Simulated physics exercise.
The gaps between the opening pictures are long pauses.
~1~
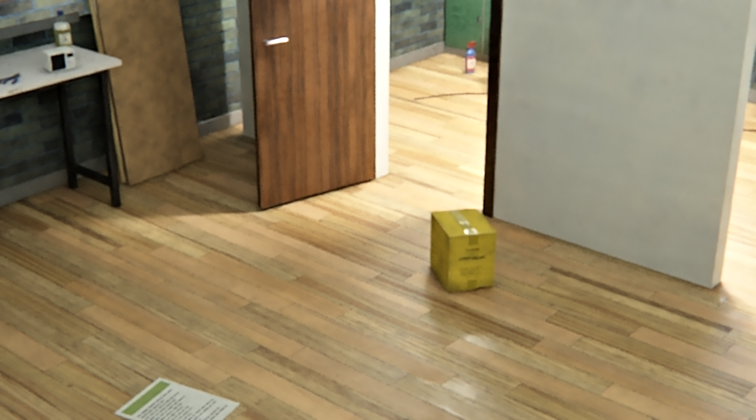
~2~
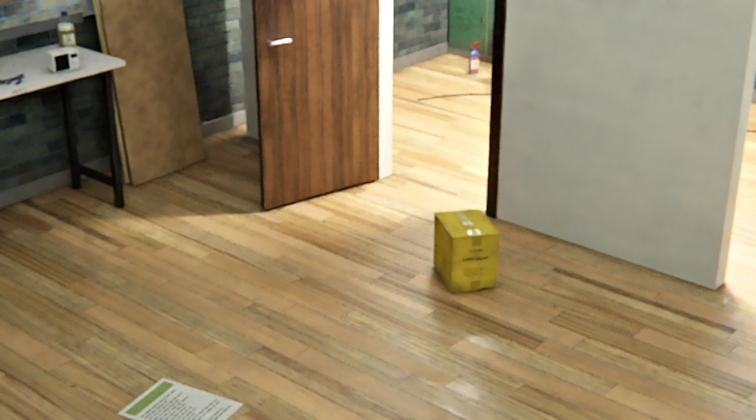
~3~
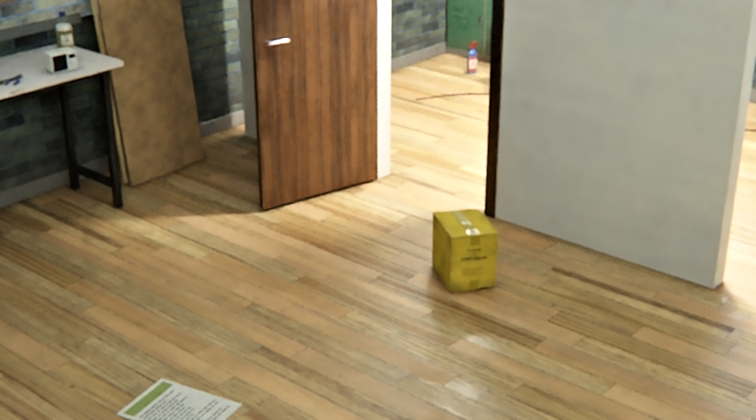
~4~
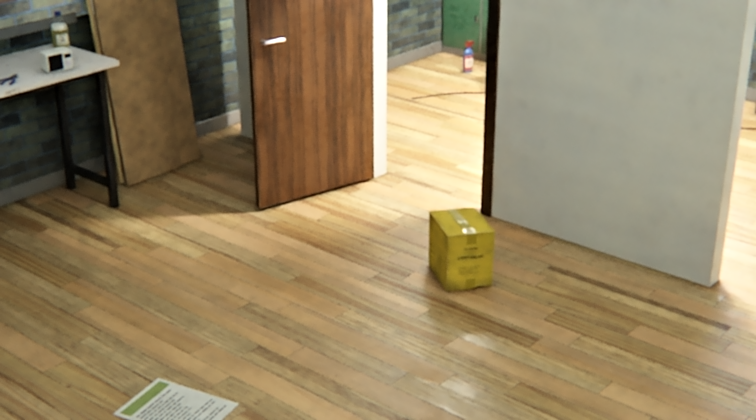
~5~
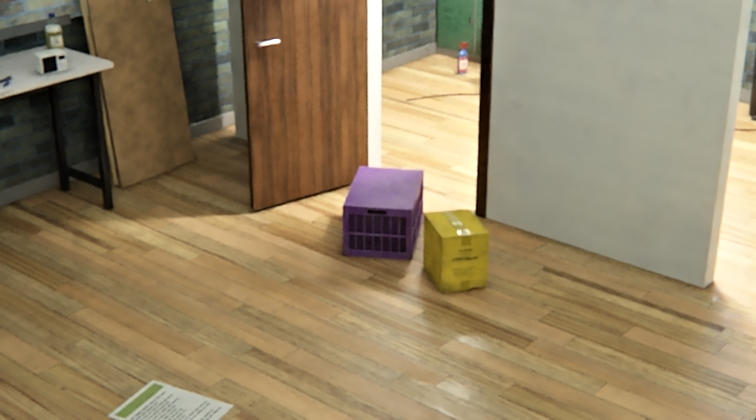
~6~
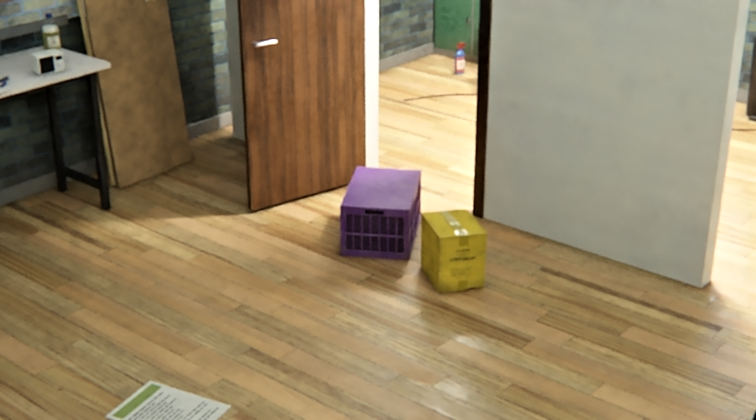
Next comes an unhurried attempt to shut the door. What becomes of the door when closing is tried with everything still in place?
It never touches the doorframe.
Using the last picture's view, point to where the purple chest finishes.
End position, last frame: About (390, 212).
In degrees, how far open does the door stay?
The door ends up some 55° open.
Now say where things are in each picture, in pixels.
Door wide open and still; yellow box (462, 249), in the first frame.
Door wide open and still; yellow box (466, 250), in the second frame.
Door wide open and still; yellow box (464, 249), in the third frame.
Door wide open and still; yellow box (461, 248), in the fourth frame.
Door wide open and still; yellow box (455, 250), in the fifth frame.
Door wide open and still; purple chest (382, 212); yellow box (453, 250), in the sixth frame.
Then, 0.50 s after the last picture, door 92° open.
Then, 0.80 s after the last picture, door 75° open.
Then, 1.00 s after the last picture, door 61° open.
Then, 1.10 s after the last picture, door 56° open; purple chest slid a little near (386, 212).
At rest, door 54° open; both in place. Seen from the same camera at the end, purple chest near (390, 212).
